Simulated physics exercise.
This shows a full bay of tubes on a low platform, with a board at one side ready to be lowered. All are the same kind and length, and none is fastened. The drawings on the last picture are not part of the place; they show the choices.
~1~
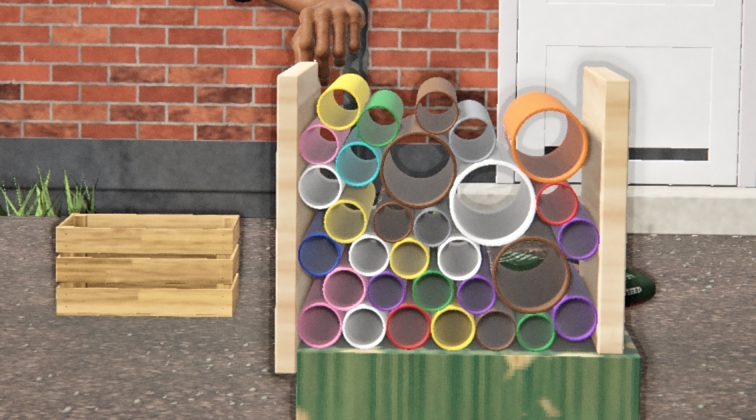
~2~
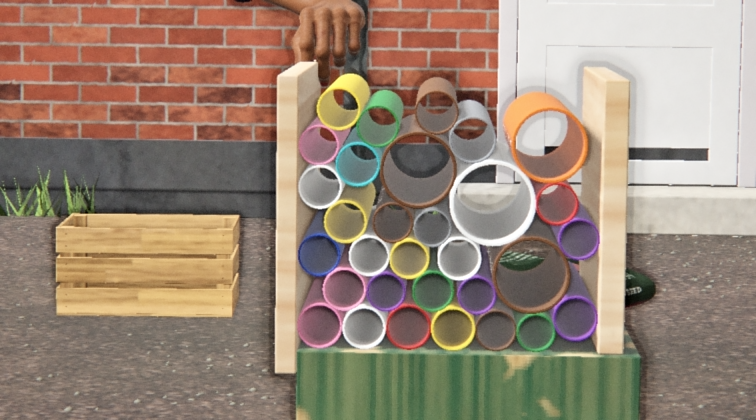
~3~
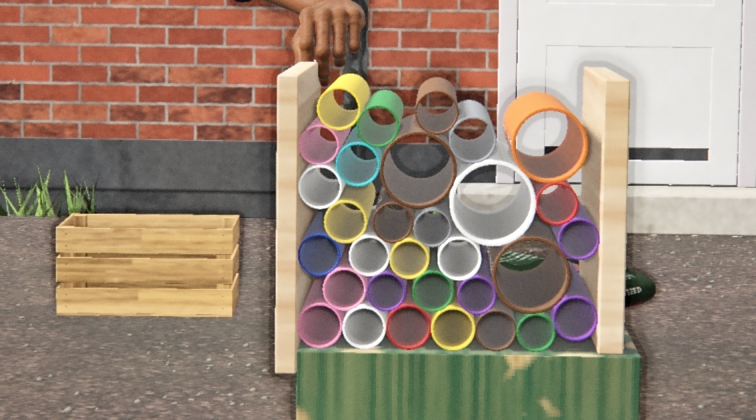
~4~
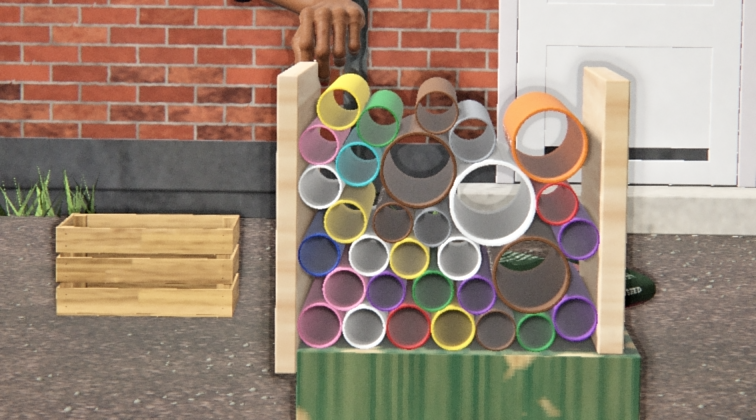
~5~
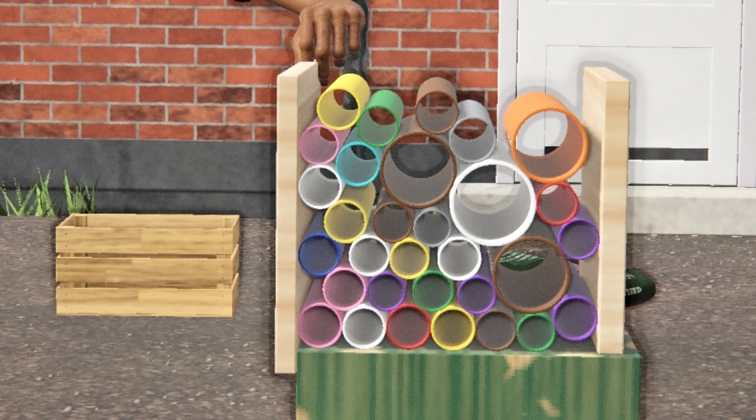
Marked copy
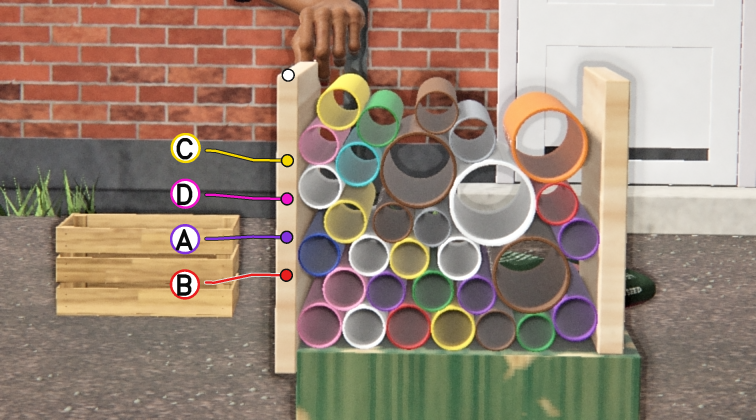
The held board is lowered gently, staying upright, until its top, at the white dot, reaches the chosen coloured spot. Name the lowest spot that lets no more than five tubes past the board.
It can be let down to B.
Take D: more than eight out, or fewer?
Fewer than eight.
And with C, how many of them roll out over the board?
It comes to none.
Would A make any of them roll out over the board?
Yes.
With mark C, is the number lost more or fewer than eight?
At C, fewer than eight.
On the marked copy, A at (287, 237); B at (287, 275); C at (288, 160); D at (287, 199); the white dot at (289, 75).
With B. Early on, top of the board (299, 161).
Further on, top of the board (298, 259).
At the end, top of the board (297, 274), four out over the board.
As for the rest, A three out over the board; C none out over the board; D none out over the board.
